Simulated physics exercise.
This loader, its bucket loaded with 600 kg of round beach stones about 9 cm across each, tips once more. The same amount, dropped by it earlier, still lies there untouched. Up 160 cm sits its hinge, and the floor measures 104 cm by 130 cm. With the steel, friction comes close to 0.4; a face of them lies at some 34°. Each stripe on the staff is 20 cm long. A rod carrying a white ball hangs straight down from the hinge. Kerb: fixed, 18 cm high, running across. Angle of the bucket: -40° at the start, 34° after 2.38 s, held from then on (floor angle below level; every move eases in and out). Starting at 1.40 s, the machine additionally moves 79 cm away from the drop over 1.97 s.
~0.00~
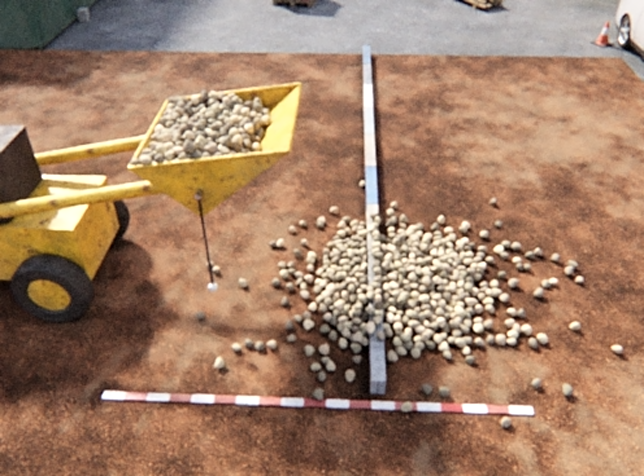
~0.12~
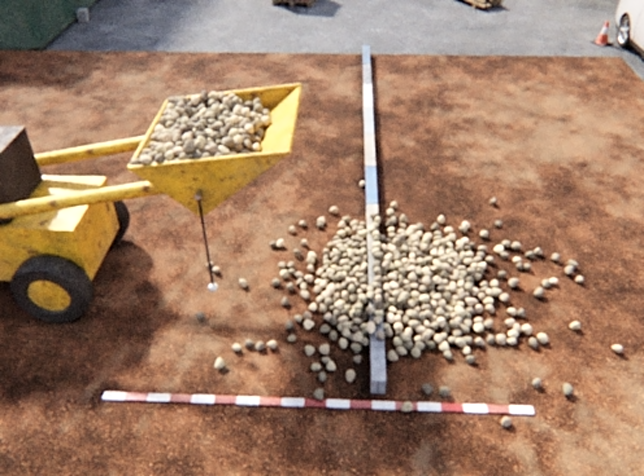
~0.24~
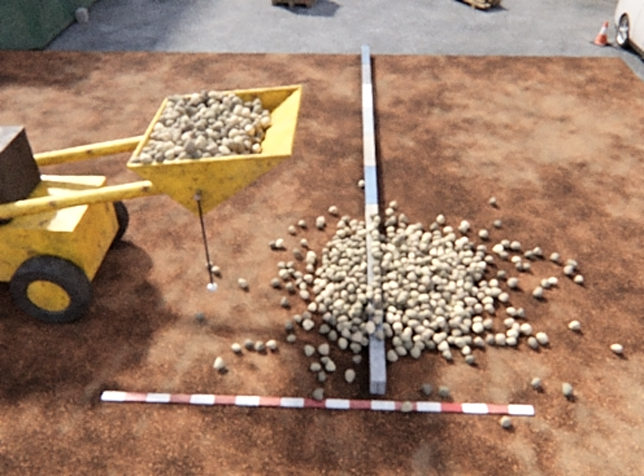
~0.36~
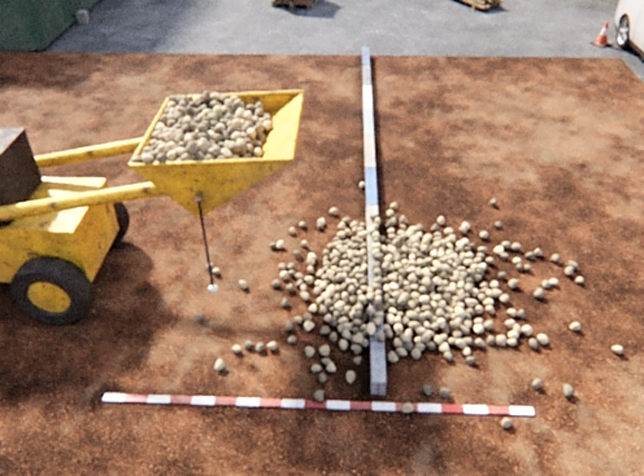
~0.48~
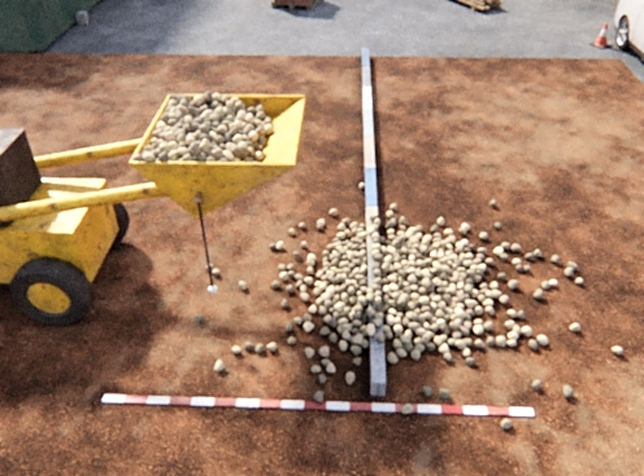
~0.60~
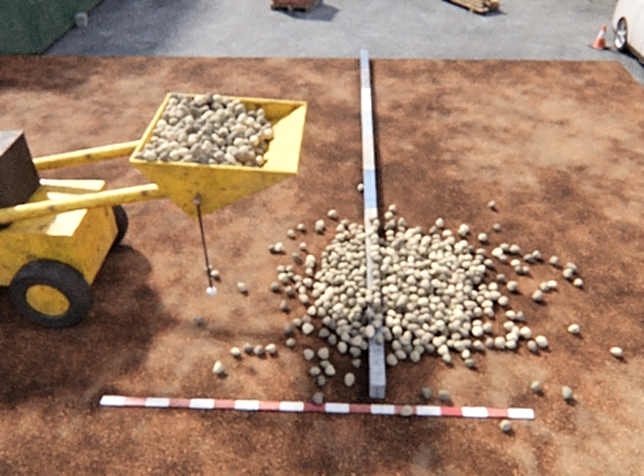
At the start, a yellow loader on the left holds a raised bucket of round stones, its floor tilted back, beside a scattered stone pile straddling a steel kerb. The bucket then slowly rotates forward, its front lip lowering slightly as the stones inside shift a little, while the pile stays still.
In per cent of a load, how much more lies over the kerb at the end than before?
Some 0 per cent more.
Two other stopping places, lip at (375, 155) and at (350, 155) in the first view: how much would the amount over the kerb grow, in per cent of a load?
First place about 40 %, second about 15 %.
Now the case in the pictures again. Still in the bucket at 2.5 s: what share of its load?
Roughly 15 per cent remains inside.
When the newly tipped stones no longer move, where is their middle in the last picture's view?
Their centre ends up near (299, 280).
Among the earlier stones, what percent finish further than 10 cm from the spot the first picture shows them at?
Roughly 5 % of them.
After 1.8 s the floor is at 22°; in per cent of one load, 91 in the bucket, 47 on this side of the kerb, 62 over the kerb; the foremost stones are at (584, 301).
After 2.5 s the floor is at 34°; in per cent of one load, 16 in the bucket, 122 on this side of the kerb, 62 over the kerb; the foremost stones are at (584, 301).
After 3.8 s the floor is at 34°; in per cent of one load, 0 in the bucket, 138 on this side of the kerb, 62 over the kerb; the foremost stones are at (584, 301).
After 6.7 s the floor is at 34°; in per cent of one load, 0 in the bucket, 138 on this side of the kerb, 62 over the kerb; the foremost stones are at (584, 301). Net gain over the kerb, 0.
